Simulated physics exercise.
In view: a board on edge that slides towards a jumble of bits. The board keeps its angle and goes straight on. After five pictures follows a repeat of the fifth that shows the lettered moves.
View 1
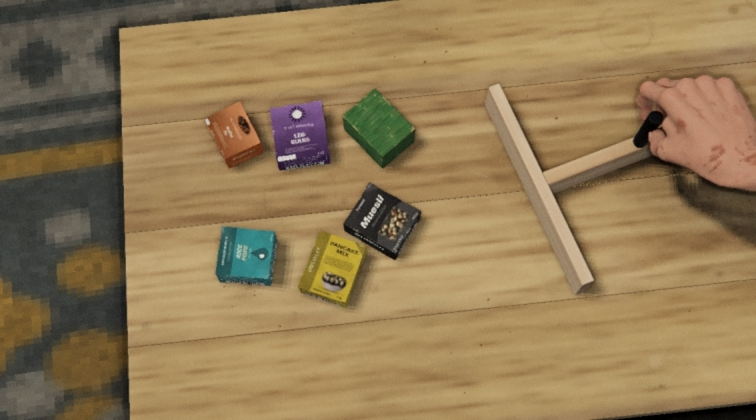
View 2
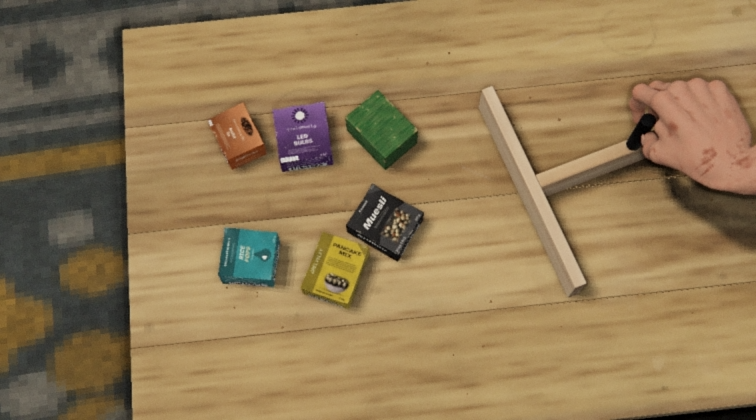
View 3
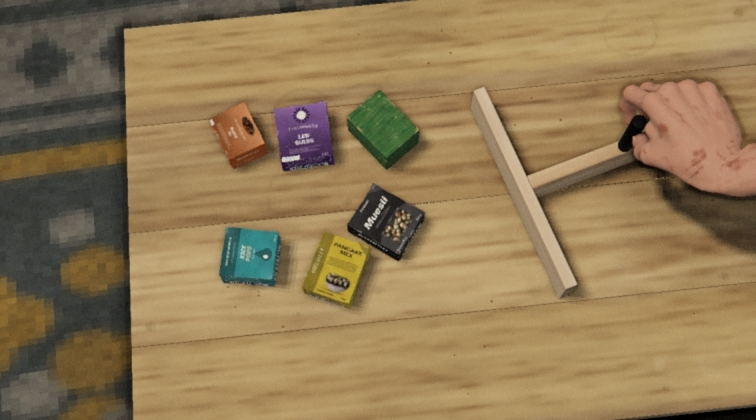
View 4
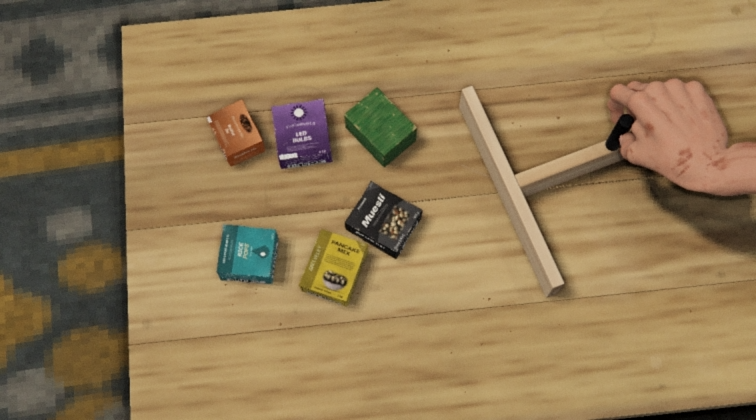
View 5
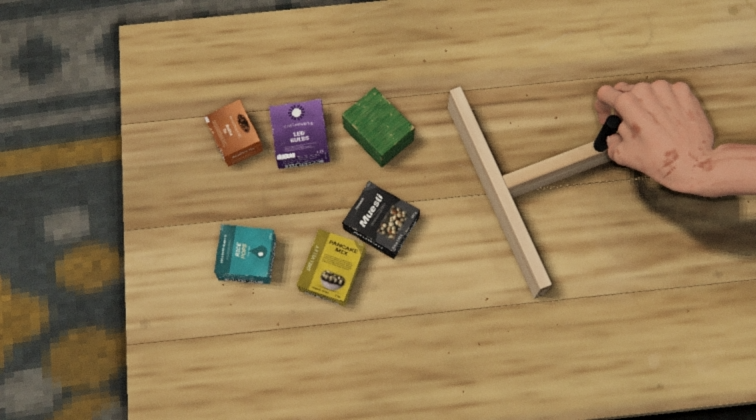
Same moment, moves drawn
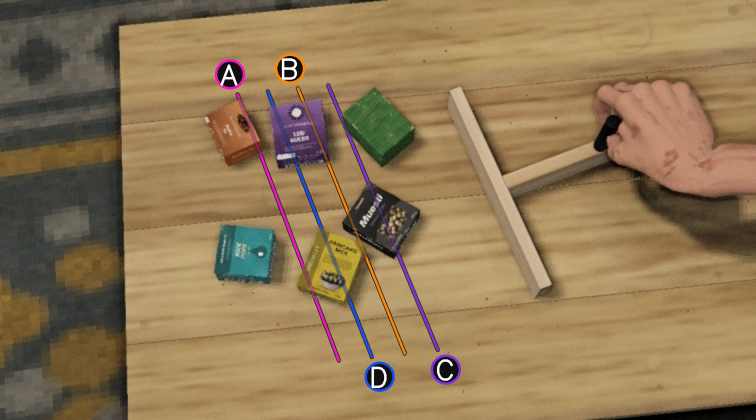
On a pale wooden tabletop above a patterned rug, six small coloured packets and boxes lie in a loose cluster at the left, while a hand grips a T-shaped wooden tool at the right. The hand slides the tool slowly leftward, narrowing the gap, while the packets stay where they are, untouched.
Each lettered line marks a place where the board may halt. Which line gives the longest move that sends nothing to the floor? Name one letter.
The farthest safe stop is A.
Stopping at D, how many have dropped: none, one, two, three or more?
By then, none.
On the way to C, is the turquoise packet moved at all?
No.
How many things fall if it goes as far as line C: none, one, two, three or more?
In all, none.
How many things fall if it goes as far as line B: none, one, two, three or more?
In all, none.
On the copy, A at (286, 221); B at (349, 215); C at (380, 212); D at (317, 218).
On A. First, board (422, 192); green block (360, 130); orange packet (234, 134).
Then, board (345, 200); orange packet (185, 140); turquoise packet (241, 256).
Finally, board (287, 205); orange packet (130, 147); purple box (182, 149); nothing has fallen.
By contrast, B is safe but short; C is safe but short; D is safe but short.
